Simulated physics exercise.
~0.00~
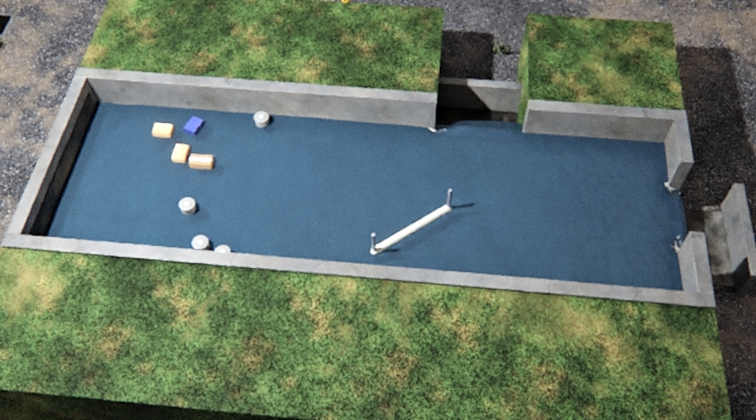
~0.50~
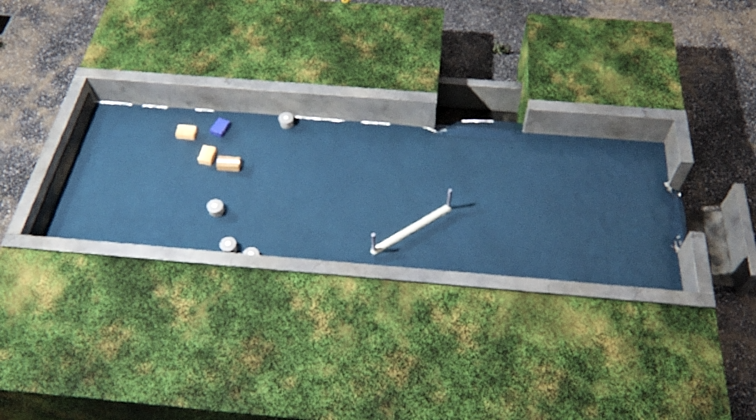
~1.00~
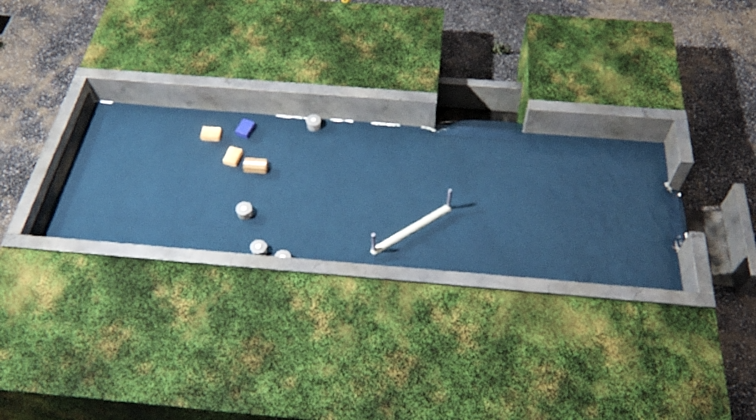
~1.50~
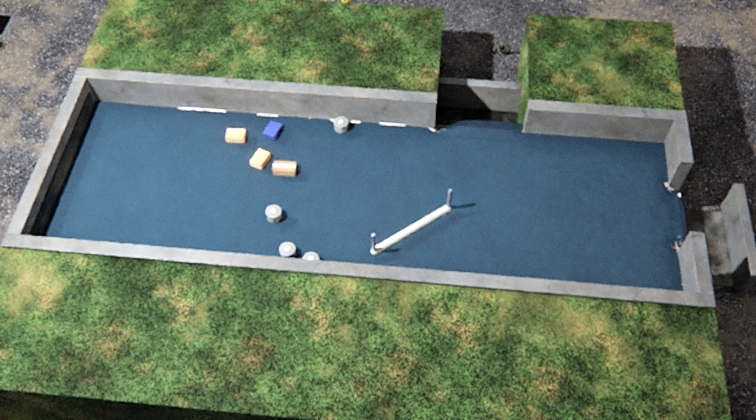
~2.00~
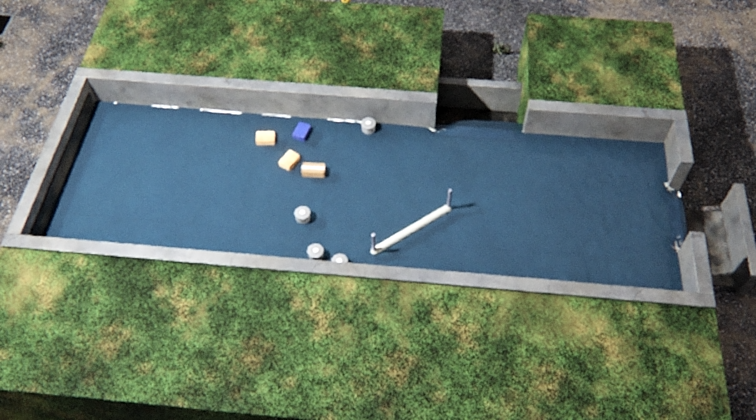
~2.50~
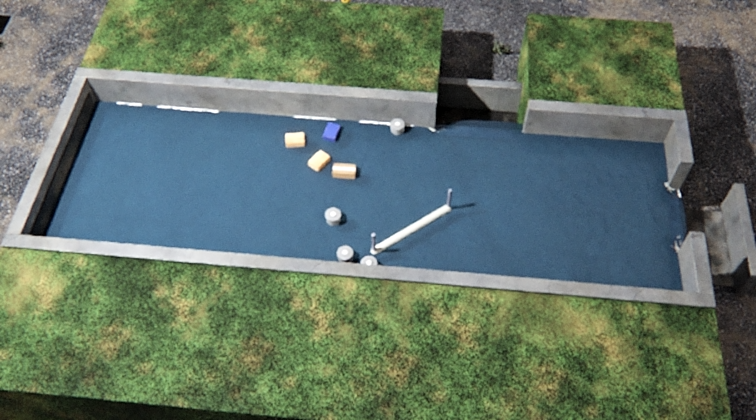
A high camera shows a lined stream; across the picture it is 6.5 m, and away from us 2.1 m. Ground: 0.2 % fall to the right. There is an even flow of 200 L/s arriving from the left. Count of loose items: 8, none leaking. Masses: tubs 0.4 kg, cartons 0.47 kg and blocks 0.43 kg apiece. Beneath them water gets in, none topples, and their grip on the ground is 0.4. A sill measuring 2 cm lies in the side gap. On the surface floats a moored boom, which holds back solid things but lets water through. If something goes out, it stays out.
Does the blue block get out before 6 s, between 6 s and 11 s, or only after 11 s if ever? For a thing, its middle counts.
It is going to be gone by the earlier limit.
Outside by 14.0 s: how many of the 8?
8.
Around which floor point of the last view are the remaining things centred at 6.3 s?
The average lands around (511, 225).
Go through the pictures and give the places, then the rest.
In the first frame, the blue block at (193, 124), afloat; 16 cm deep round most things; 0 of 8 have shifted.
In the second frame, the blue block at (220, 126) floats, 30 cm from its start; about 2370 L in view; 8 of 8 have shifted.
In the third frame, the blue block at (245, 127) floats, 59 cm from its start; 16 cm deep round most things; 8 of 8 have shifted.
In the fourth frame, the blue block at (272, 129), afloat, 90 cm from its start; 16 cm deep round most things; 8 of 8 have shifted.
In the fifth frame, the blue block at (302, 130) floats, 123 cm from its start; about 2380 L in view; 8 of 8 have shifted.
In the sixth frame, the blue block at (332, 130) floats, 157 cm from its start; about 2390 L in view; 8 of 8 have shifted.
After 3.5 s the blue block is near (392, 133), 2.2 m from its start, afloat; 1 of 8 are out; 7 afloat.
After 6.3 s the blue block has gone out (at 4.5 s); 4 of 8 are out; 4 afloat.
After 10.0 s the blue block has gone out (at 4.5 s); 6 of 8 are out; 2 afloat.
After 14.0 s the blue block has gone out (at 4.5 s); 8 of 8 are out; 0 afloat.
